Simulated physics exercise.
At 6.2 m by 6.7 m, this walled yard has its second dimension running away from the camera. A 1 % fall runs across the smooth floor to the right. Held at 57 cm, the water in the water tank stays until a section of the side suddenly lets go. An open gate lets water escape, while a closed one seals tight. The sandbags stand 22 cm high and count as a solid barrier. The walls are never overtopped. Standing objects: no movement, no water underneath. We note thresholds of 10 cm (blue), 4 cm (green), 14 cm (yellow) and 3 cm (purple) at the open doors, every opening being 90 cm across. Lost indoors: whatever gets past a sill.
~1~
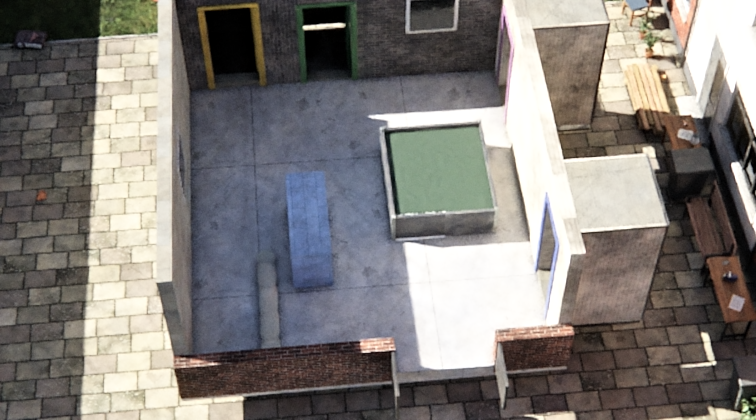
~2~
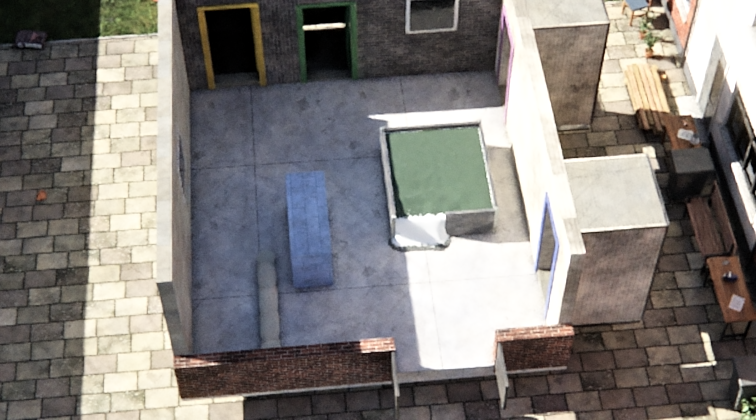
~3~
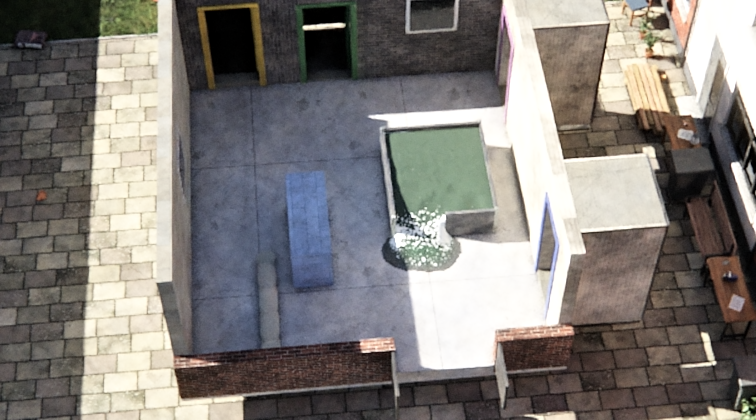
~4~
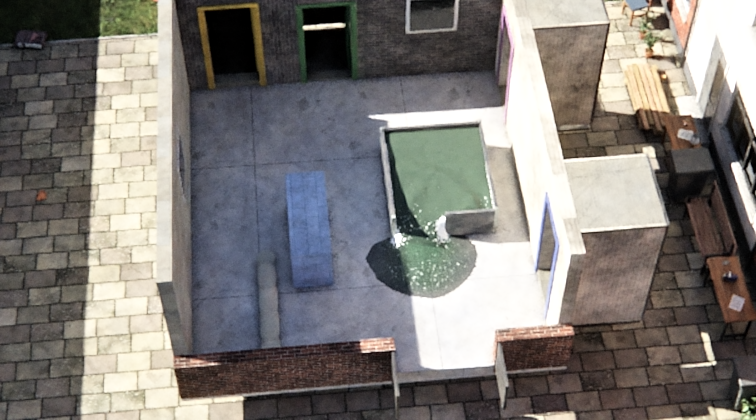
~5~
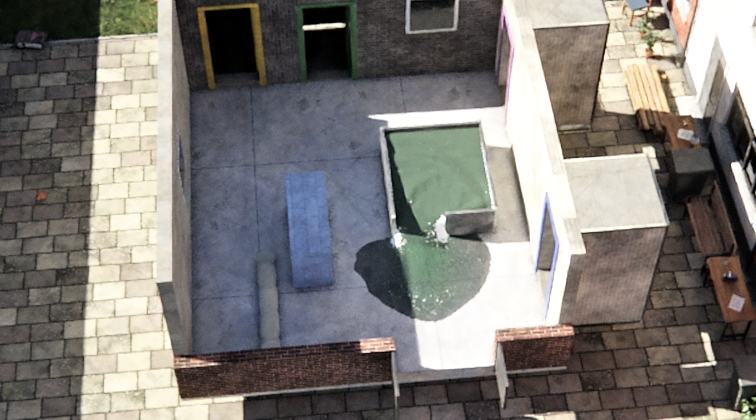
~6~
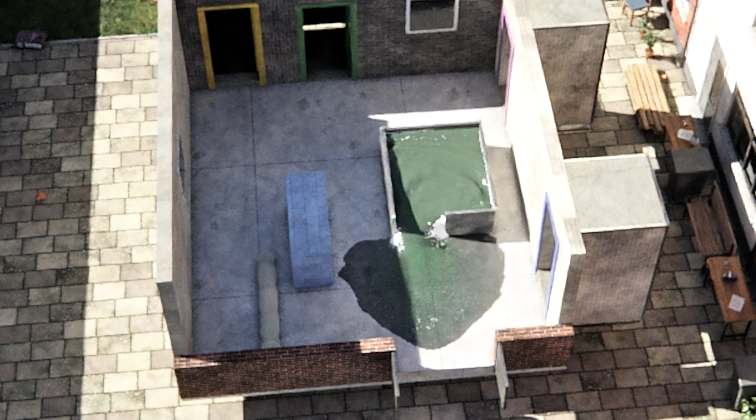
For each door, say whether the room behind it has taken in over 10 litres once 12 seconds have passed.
The blue door: Not over, the green door: Not over, the yellow door: Not over, the purple door: Not over.
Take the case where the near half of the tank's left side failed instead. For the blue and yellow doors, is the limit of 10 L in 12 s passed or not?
The blue door comes out less than that and the yellow door less than that.
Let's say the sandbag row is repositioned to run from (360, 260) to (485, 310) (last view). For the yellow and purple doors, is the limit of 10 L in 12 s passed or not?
Yellow within the limit, purple exceeded.
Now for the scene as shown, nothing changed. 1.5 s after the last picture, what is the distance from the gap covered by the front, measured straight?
Roughly 4.4 metres out.
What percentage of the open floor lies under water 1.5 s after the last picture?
About 25 per cent.
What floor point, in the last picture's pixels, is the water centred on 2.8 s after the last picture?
Balance point at about (418, 245).
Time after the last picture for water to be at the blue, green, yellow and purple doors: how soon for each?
Doors: Blue 0.7 s / green 9.0 s / yellow 7.5 s / purple 5.5 s.
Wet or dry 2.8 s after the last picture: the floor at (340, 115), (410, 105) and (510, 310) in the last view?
First spot not yet wet, second not yet wet, third submerged.
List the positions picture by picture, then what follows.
Still water, 57 cm deep, in the water tank at (438, 171), in the first picture.
The front is at (447, 240), 0.5 m from the gap at (420, 230); 0.2 m2 of floor is under water; 57 cm left at the back of the water tank, in the second picture.
The front is at (447, 264), 0.8 m from the gap at (420, 230); 0.7 m2 of floor is under water; 57 cm left at the back of the water tank, in the third picture.
The front is at (438, 293), 1.3 m from the gap at (420, 231); 1.7 m2 of floor is under water; 57 cm left at the back of the water tank, in the fourth picture.
Water pours out at (420, 230) and has run 1.8 m, to (442, 315); typically 5 cm deep outside, 57 cm at the water tank's back, in the fifth picture.
Water pours out at (420, 230) and has run 2.4 m, to a hidden place; typically 4 cm deep outside, 53 cm at the water tank's back, in the sixth picture.
Then, 0.7 s after the last picture water covers 20 % of the floor and is deepest (34 cm) near (411, 240); blue door 2 cm at the sill, 0 L in, green door not reached, yellow door not reached, purple door not reached.
Then, 1.5 s after the last picture water covers 25 % of the floor and is deepest (26 cm) near (411, 240); blue door 3 cm at the sill, 0 L in, green door not reached, yellow door not reached, purple door not reached.
Then, 2.8 s after the last picture water covers 30 % of the floor and is deepest (20 cm) near (411, 240); blue door 7 cm at the sill, 0 L in, green door not reached, yellow door not reached, purple door not reached.
Then, 6.3 s after the last picture water covers 55 % of the floor and is deepest (11 cm) near (385, 361); blue door 4 cm at the sill, 0 L in, green door not reached, yellow door not reached, purple door 3 cm at the sill, 0 L in.
Then, 11.3 s after the last picture water covers 80 % of the floor and is deepest (6 cm) near (541, 349); blue door 5 cm at the sill, 0 L in, green door 2 cm at the sill, 0 L in, yellow door 2 cm at the sill, 0 L in, purple door 3 cm at the sill, 1 L in.
